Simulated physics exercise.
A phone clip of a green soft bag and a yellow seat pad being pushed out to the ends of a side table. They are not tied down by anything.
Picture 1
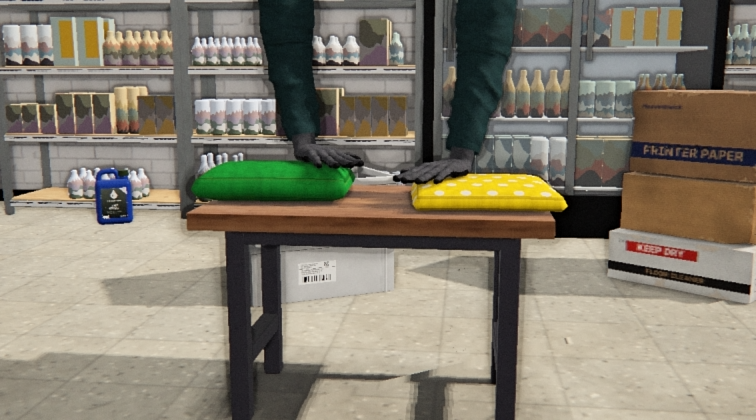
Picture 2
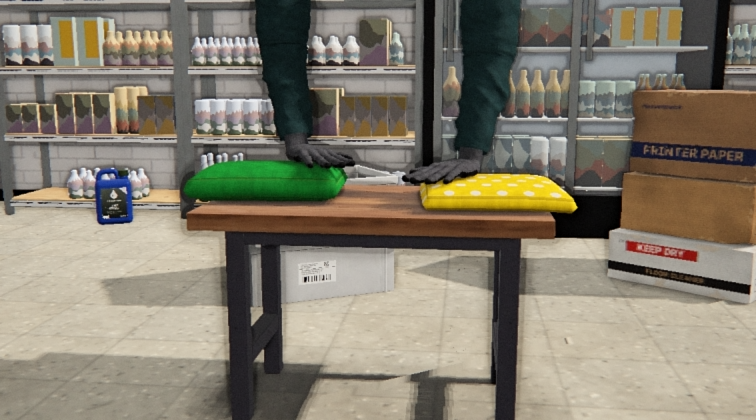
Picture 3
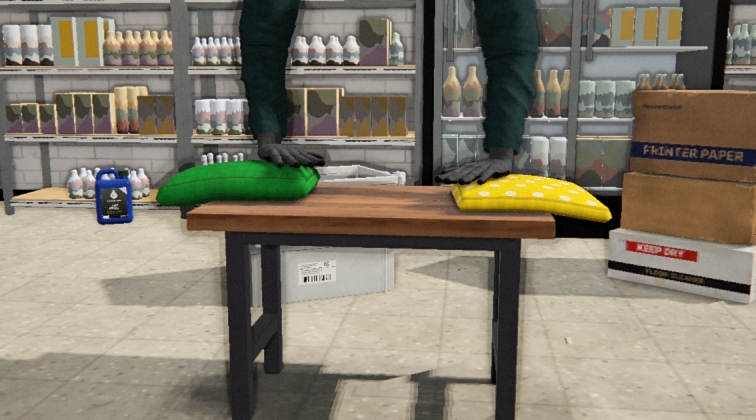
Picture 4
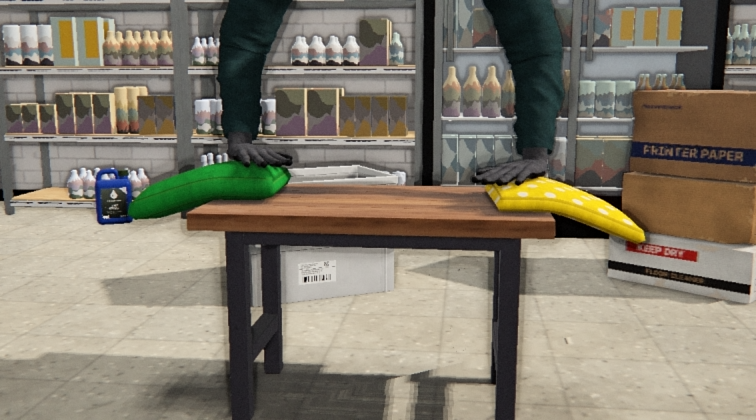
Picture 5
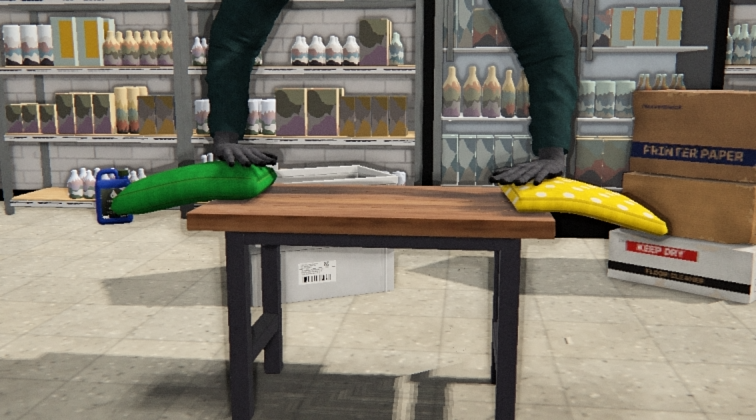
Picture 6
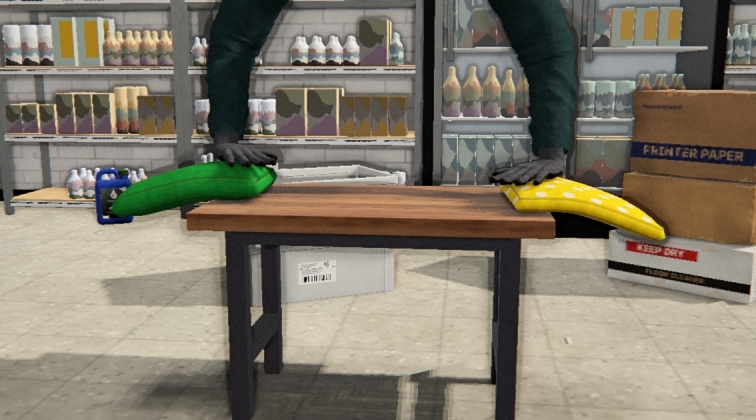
Gloved hands sliding a green soft bag left and a yellow dotted pad right on a table, their outer ends drooping past the edges.
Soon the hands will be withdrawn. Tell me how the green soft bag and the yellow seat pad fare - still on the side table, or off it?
The green soft bag is off it. The yellow seat pad is off it.
Then, 0.32 s after the last picture, soft bag falling near (194, 236); seat pad falling near (582, 279).
Then, 0.58 s after the last picture, soft bag on the floor near (164, 363); seat pad on the floor near (610, 358).
At rest, soft bag on the floor near (125, 366); seat pad on the floor near (626, 394). The green soft bag goes down and the yellow seat pad slumps off the end.
